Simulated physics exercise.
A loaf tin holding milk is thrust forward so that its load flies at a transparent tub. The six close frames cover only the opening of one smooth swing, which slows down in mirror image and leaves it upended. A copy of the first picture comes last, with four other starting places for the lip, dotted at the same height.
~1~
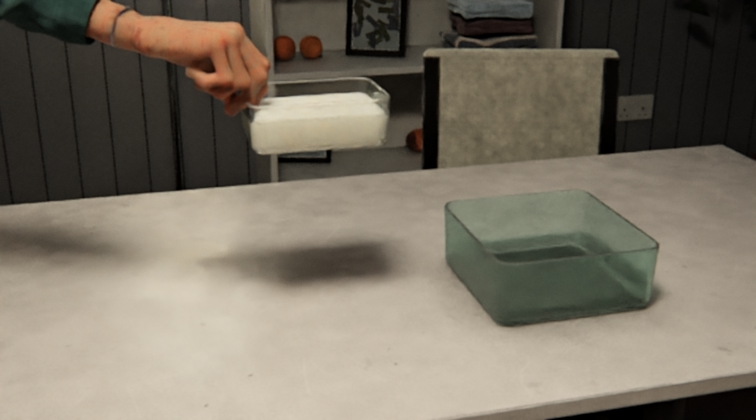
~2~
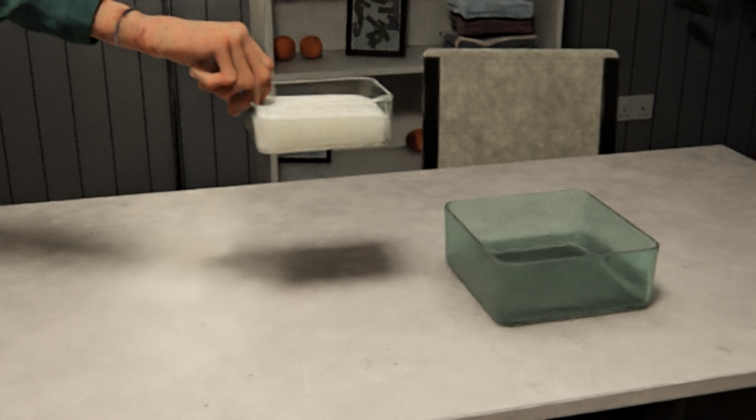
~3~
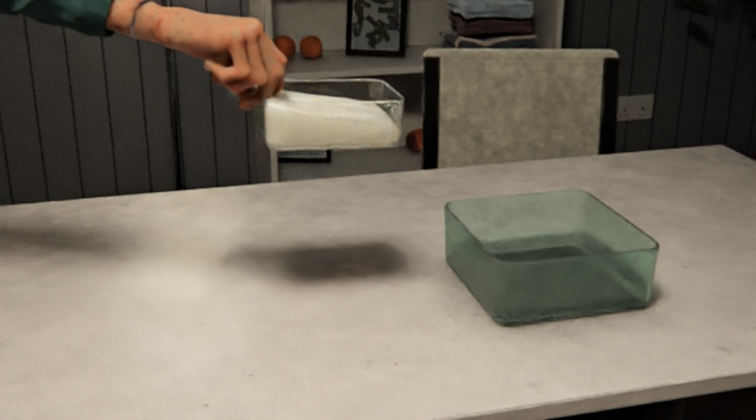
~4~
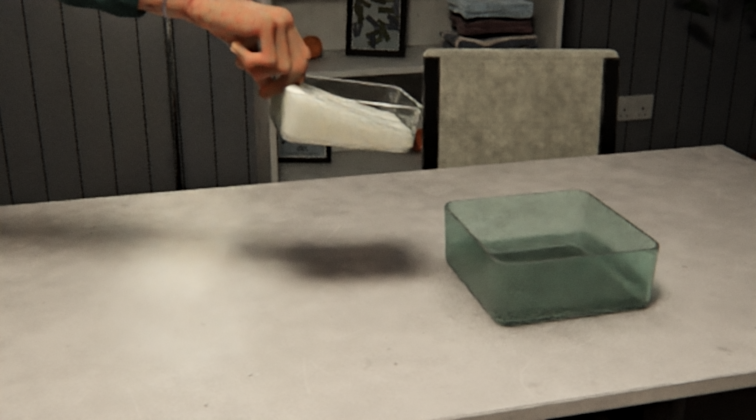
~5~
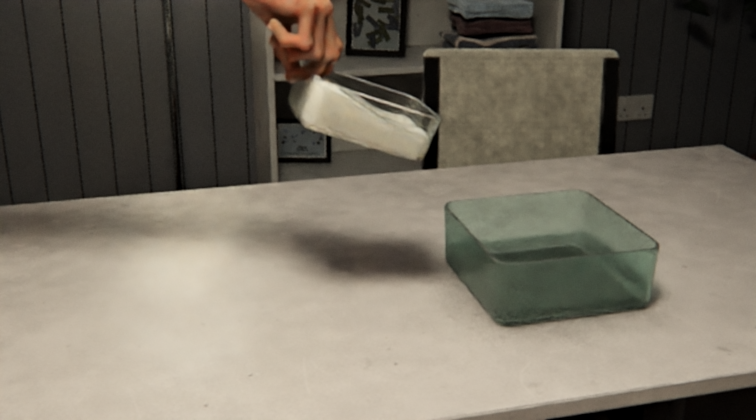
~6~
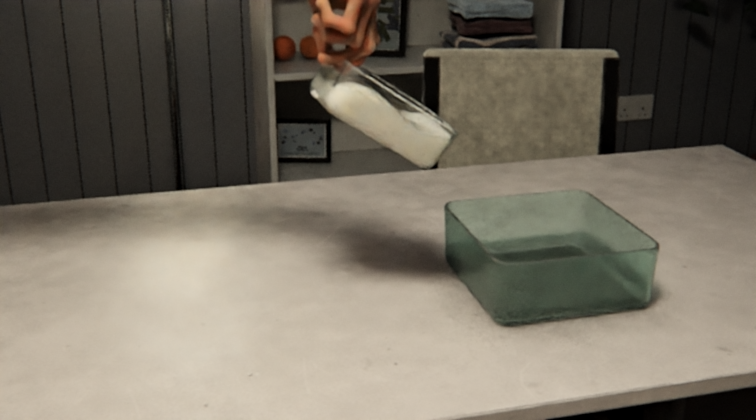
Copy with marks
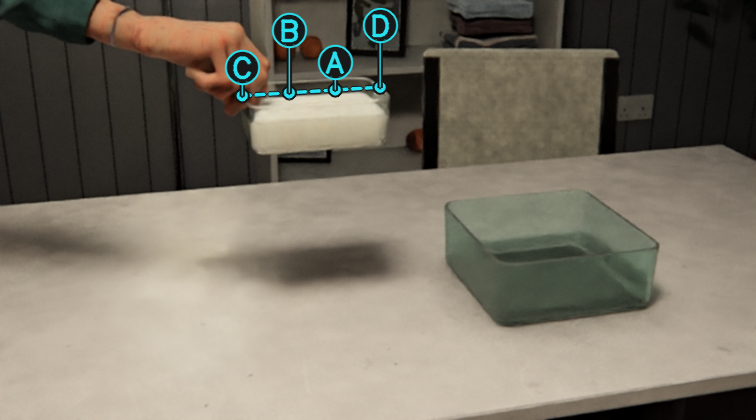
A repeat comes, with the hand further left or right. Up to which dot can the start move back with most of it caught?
B will do.
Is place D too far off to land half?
No, that is safe.
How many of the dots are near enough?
Three.
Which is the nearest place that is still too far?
That would be C.
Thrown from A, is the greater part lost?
No.
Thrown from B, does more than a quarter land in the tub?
Yes.
In cyan, A at (335, 90); B at (289, 92); C at (242, 95); D at (380, 87).
Choosing A, about 70 % lands in the tub, 13 % falls short and 16 % goes beside or beyond.
Choosing B, about 63 % lands in the tub, 24 % falls short and 13 % goes beside or beyond.
Choosing C, about 20 % lands in the tub, 73 % falls short and 6 % goes beside or beyond.
Choosing D, about 88 % lands in the tub, 8 % falls short and 4 % goes beside or beyond.
